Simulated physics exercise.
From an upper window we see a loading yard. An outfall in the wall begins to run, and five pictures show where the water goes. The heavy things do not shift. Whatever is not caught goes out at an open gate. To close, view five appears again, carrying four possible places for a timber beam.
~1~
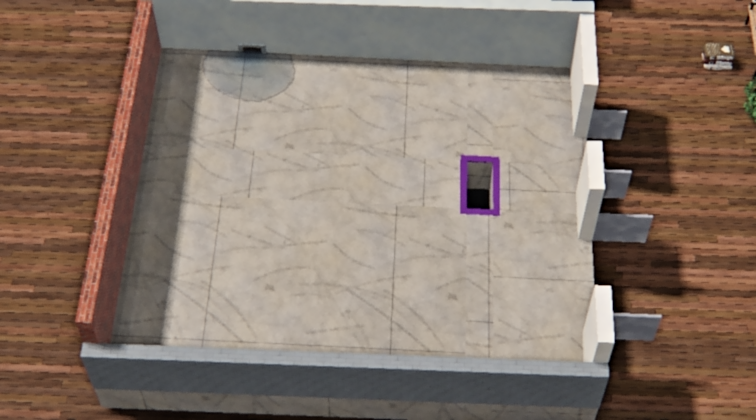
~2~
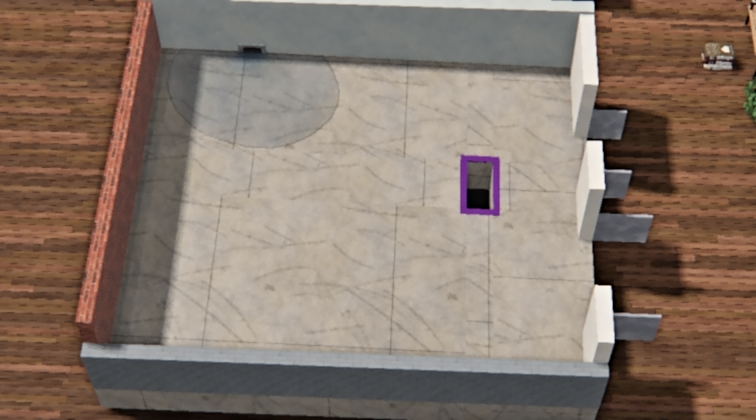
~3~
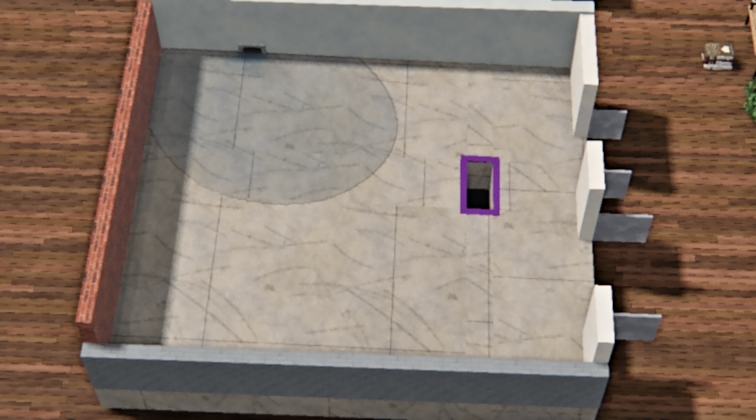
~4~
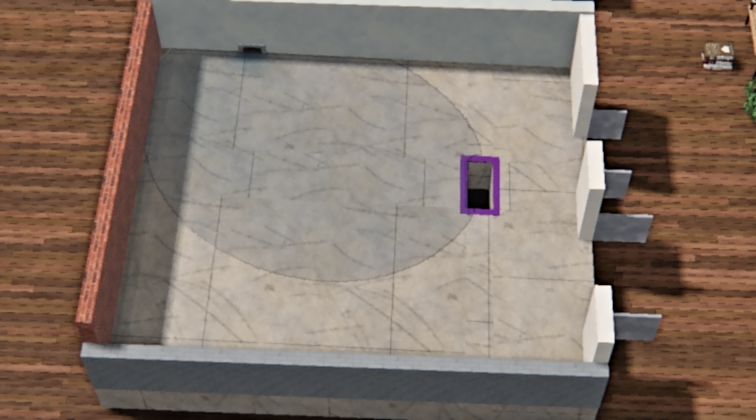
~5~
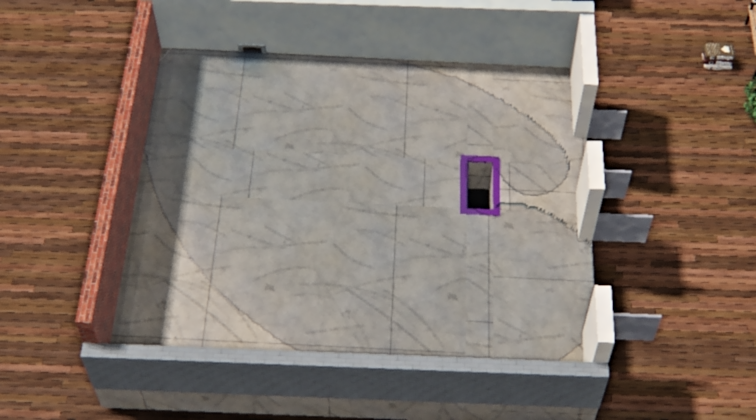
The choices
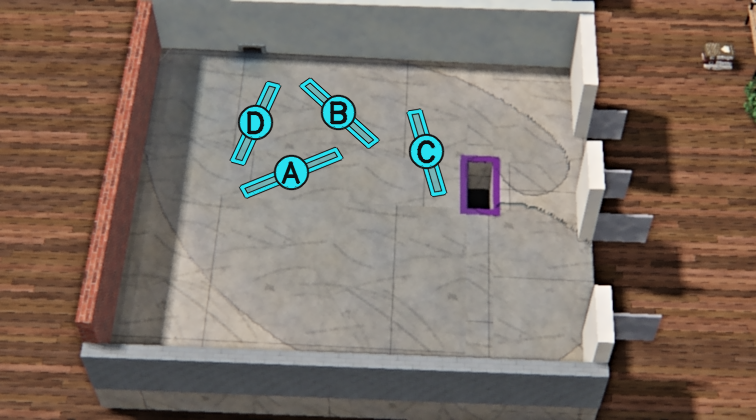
In a walled loading yard seen from above, a dark wet patch spreads from an outfall in the back wall across the pale ground, reaching the purple-edged drain and then extending around it toward the open gates at right.
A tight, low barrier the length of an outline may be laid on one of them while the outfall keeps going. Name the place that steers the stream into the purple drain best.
Best: A.
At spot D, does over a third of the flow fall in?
No, it does not.
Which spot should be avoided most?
That is spot C.
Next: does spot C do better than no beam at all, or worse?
It is worse.
On the marked copy, A from (244, 191) to (338, 153); B from (306, 83) to (372, 143); C from (414, 112) to (438, 193); D from (237, 161) to (273, 84).
For spot A, about 25 % of the stream runs into the purple drain, about 75 % out by the gates.
For spot B, about 14 % of the stream runs into the purple drain, about 86 % out by the gates.
For spot C, about 3 % of the stream runs into the purple drain, about 97 % out by the gates.
For spot D, about 14 % of the stream runs into the purple drain, about 86 % out by the gates.
